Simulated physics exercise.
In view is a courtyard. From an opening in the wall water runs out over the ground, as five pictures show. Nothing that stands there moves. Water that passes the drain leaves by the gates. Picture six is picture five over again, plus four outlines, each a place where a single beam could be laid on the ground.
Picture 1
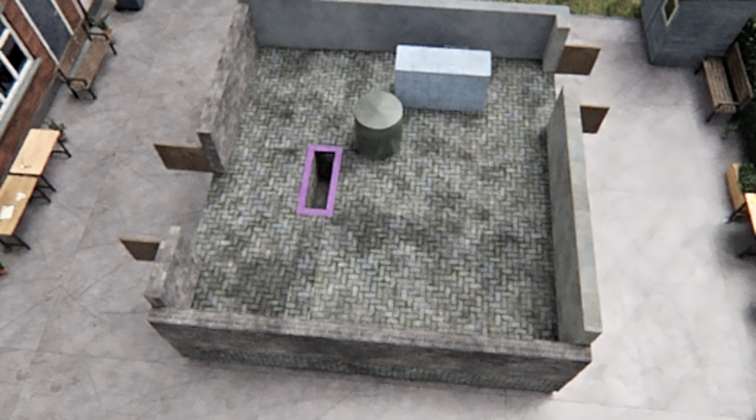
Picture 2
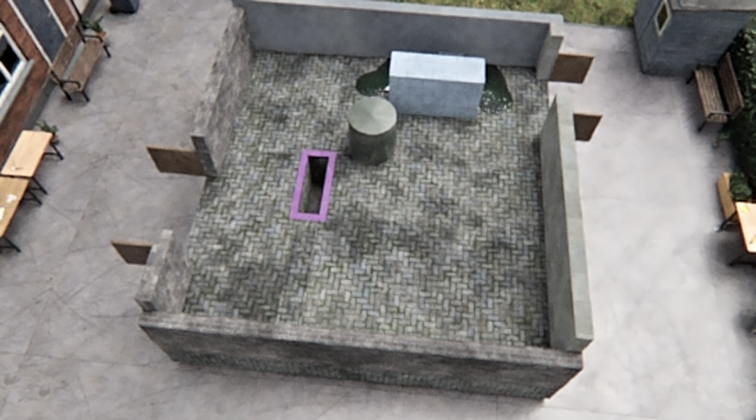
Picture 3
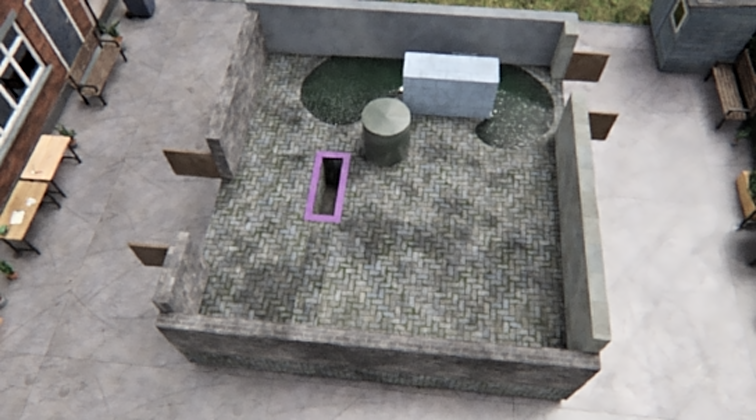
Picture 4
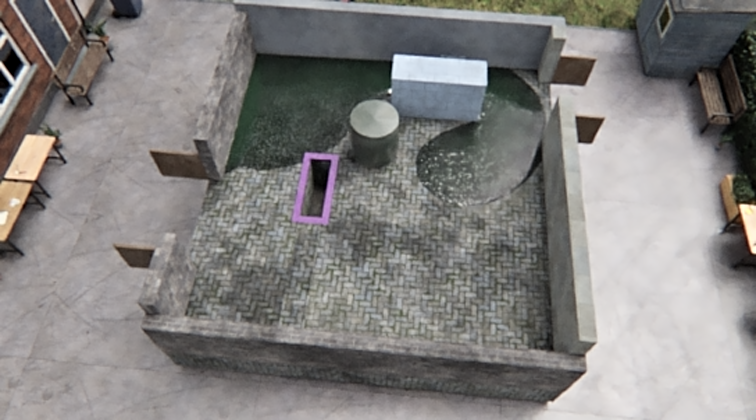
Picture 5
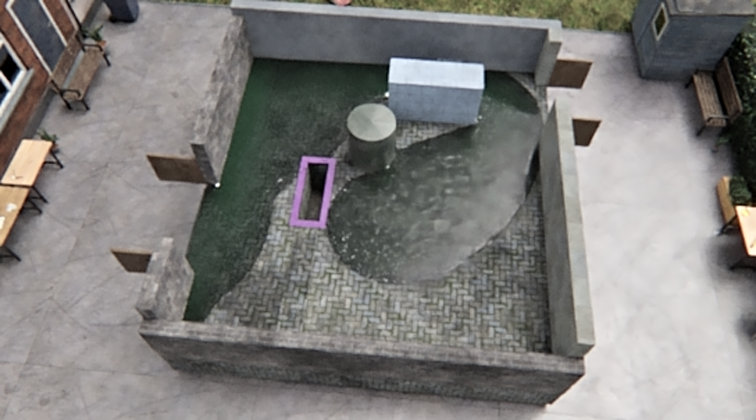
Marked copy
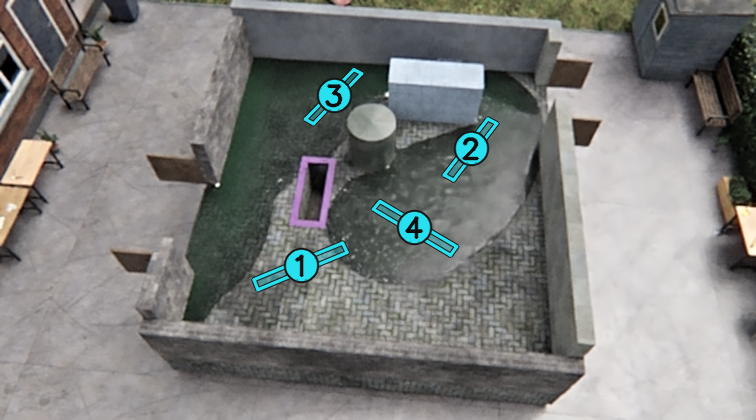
A walled courtyard paved in grey herringbone brick is seen from high above at a slant, with benches and wooden tables on the pale ground outside. A light grey box stands near the back wall, a grey-green cylinder beside it, and a purple-rimmed rectangular opening left of centre. Dark green water emerges around the box and spreads forward past the cylinder and down both sides, while the camera shifts slightly.
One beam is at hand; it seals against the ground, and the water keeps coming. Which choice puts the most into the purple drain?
3.
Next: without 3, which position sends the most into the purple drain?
That would be 4.
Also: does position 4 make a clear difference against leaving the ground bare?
Yes, by a good deal.
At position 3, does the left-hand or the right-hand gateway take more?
More leaves on the left.
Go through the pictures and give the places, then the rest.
Outfall at (456, 51); purple drain at (320, 179); open gate at (215, 216); open gate at (544, 99); 3 % of the ground is wet; purple drain still dry.
Water covers 7 % of the ground and shows as far out as (365, 83); purple drain still dry.
Water covers 18 % of the ground and shows as far out as (305, 83); purple drain still dry.
Water covers 35 % of the ground and shows as far out as (235, 158); purple drain still dry.
Water covers 56 % of the ground and shows as far out as (189, 296); purple drain still dry.
On the marked copy, 1 from (255, 284) to (344, 247); 2 from (448, 177) to (492, 121); 3 from (309, 121) to (357, 71); 4 from (376, 205) to (453, 250).
For position 1, about 5 % of the stream runs into the purple drain, about 94 % out by the gates.
For position 2, about 4 % of the stream runs into the purple drain, about 94 % out by the gates.
For position 3, about 34 % of the stream runs into the purple drain, about 65 % out by the gates.
For position 4, about 20 % of the stream runs into the purple drain, about 79 % out by the gates.
